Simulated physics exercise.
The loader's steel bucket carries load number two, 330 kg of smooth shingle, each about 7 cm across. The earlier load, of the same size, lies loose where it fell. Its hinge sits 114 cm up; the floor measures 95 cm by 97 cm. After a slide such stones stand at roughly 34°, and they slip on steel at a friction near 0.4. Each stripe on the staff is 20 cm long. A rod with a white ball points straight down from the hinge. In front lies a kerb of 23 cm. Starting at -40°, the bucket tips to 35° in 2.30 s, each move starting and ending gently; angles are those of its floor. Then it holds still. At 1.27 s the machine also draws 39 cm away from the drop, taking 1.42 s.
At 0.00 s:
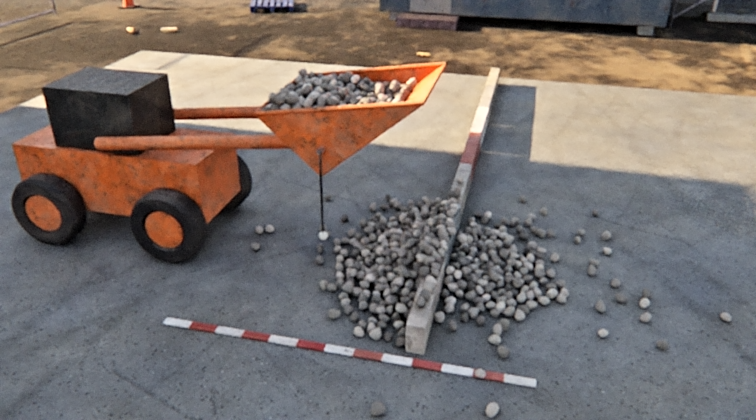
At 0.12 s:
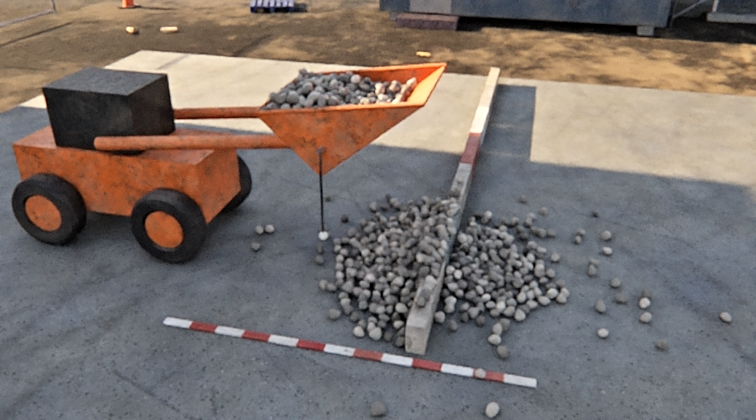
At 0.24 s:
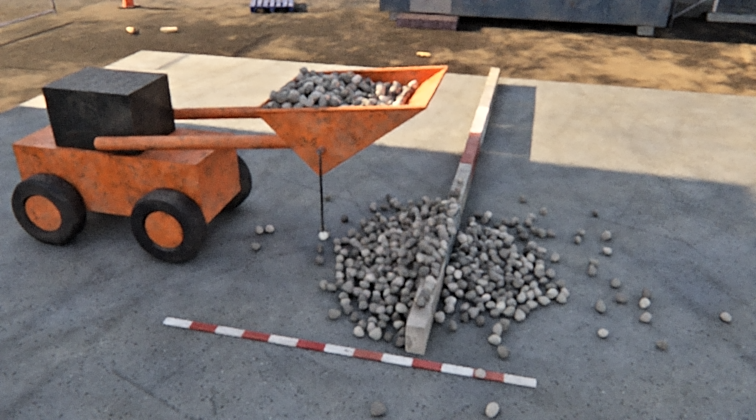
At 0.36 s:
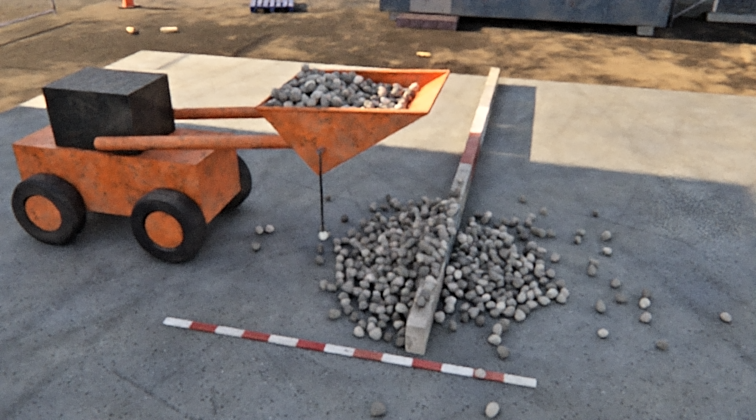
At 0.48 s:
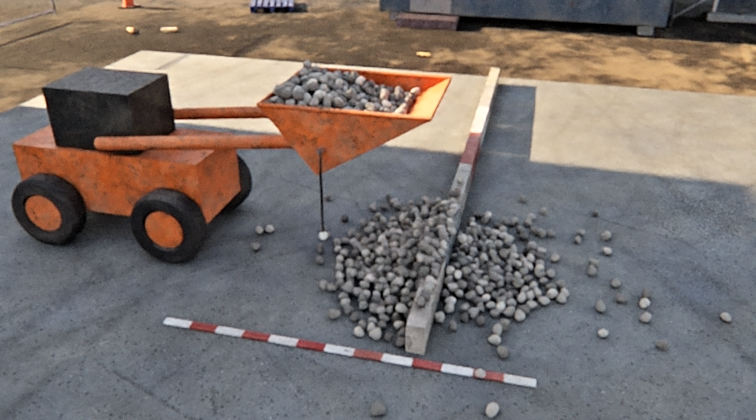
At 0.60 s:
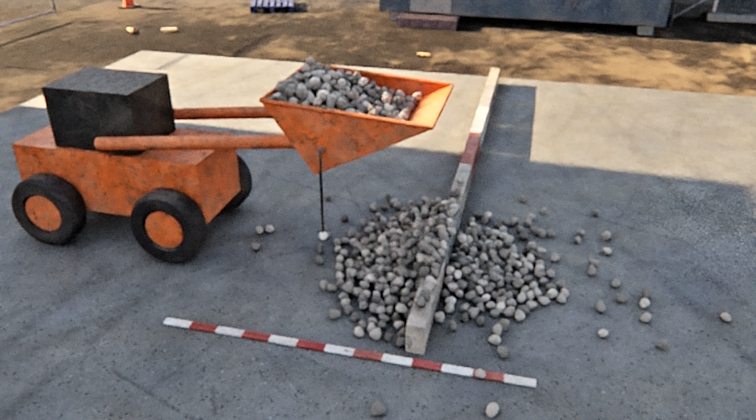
An orange loader's raised bucket, full of grey stones, slowly tilted its front edge downward a little while the stones inside shifted slightly, and the loose pile around the kerb below stayed still.
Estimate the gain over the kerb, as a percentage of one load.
Close to 22 parts in a hundred.
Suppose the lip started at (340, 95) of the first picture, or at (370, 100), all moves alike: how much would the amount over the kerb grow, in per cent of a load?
First some 0, then 0 per cent.
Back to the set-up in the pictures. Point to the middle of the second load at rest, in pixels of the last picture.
Near (408, 245).
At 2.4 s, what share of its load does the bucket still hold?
It holds some 15 per cent.
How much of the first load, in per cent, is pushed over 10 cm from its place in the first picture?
About 15 per cent.
After 1.7 s the floor is at 23°; in per cent of one load, 94 in the bucket, 73 on this side of the kerb, 33 over the kerb; the foremost stones are at (645, 297).
After 2.4 s the floor is at 35°; in per cent of one load, 17 in the bucket, 132 on this side of the kerb, 52 over the kerb; the foremost stones are at (645, 297).
After 3.1 s the floor is at 35°; in per cent of one load, 0 in the bucket, 145 on this side of the kerb, 55 over the kerb; the foremost stones are at (645, 297).
After 5.7 s the floor is at 35°; in per cent of one load, 0 in the bucket, 145 on this side of the kerb, 55 over the kerb; the foremost stones are at (645, 297). Net gain over the kerb, 22.
